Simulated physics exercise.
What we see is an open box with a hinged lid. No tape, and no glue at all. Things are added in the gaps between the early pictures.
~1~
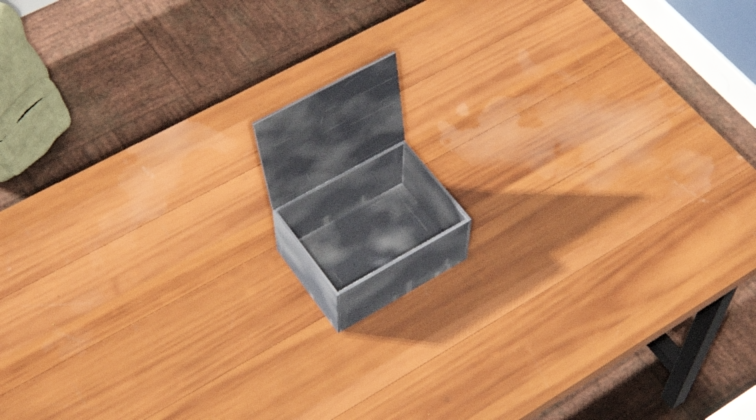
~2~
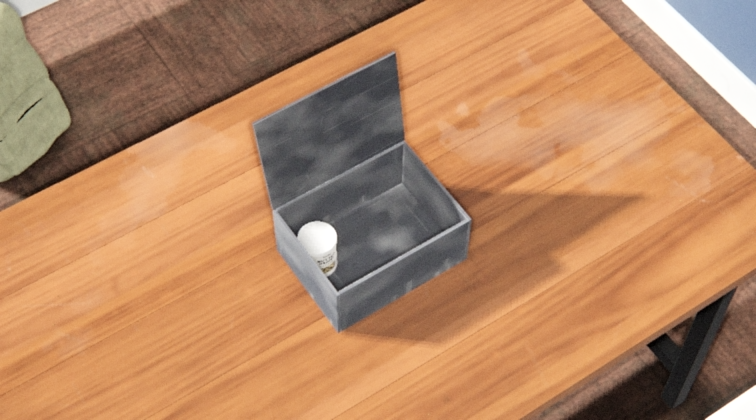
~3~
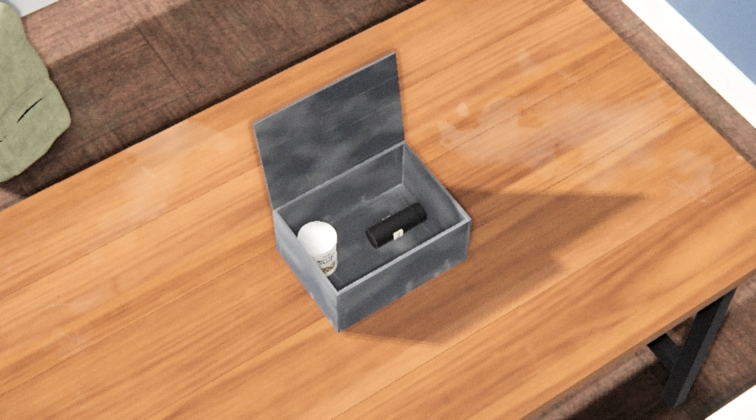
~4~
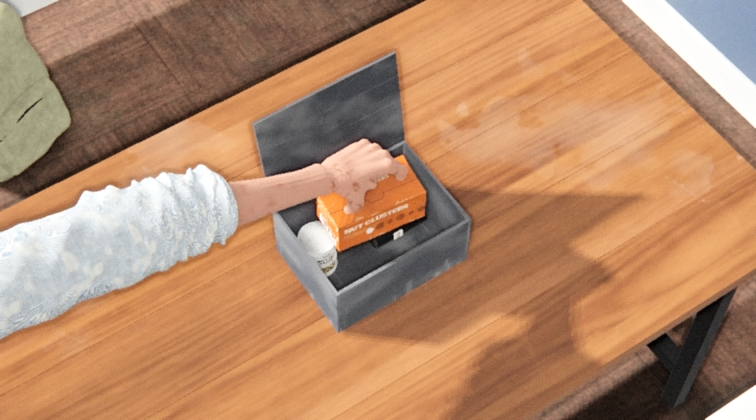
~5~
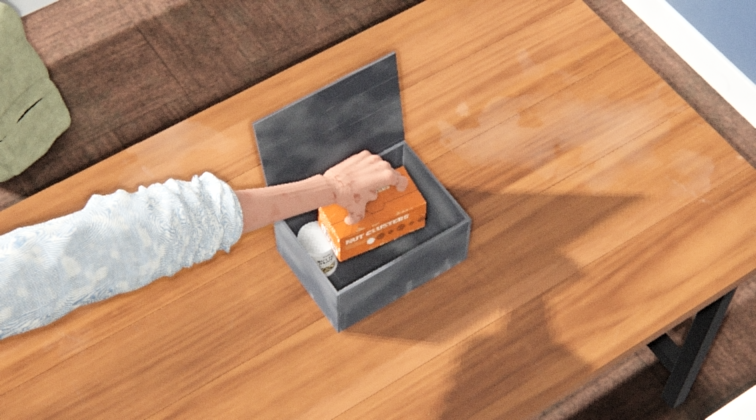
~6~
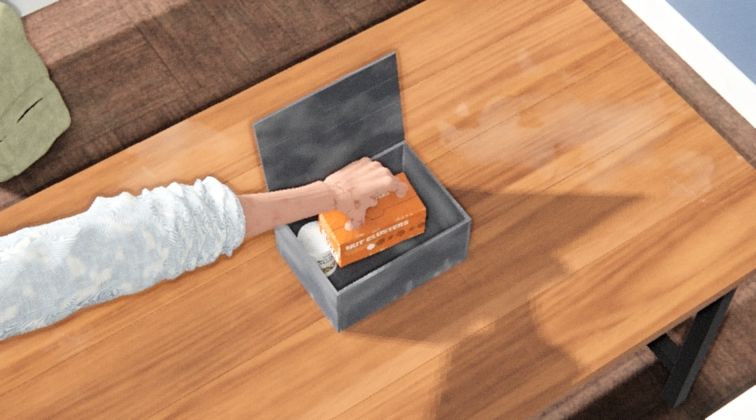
In the video, an open gray box with a hinged lid sits on a wooden table; a white tin appears inside, then a small black object, and a hand lowers an orange carton into the box.
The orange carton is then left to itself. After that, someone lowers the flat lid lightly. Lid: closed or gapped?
Watch - the lid drops into place nicely.
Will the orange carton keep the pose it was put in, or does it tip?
Result: The orange carton leans over.
Then, 0.50 s past the last view, orange carton on its side near (370, 266); black shaker displaced about its own width.
Then, 1.60 s past the last view, lid 57° above the rim; orange carton on its side near (370, 266); black shaker displaced about its own width.
Then, 1.90 s past the last view, lid 18° above the rim; orange carton on its side near (370, 266); black shaker displaced about its own width.
Finally, lid shut; down or leaning hard in the box, orange carton; the other 2 still in place. Final places as the last picture's camera would see them, orange carton near (370, 265).
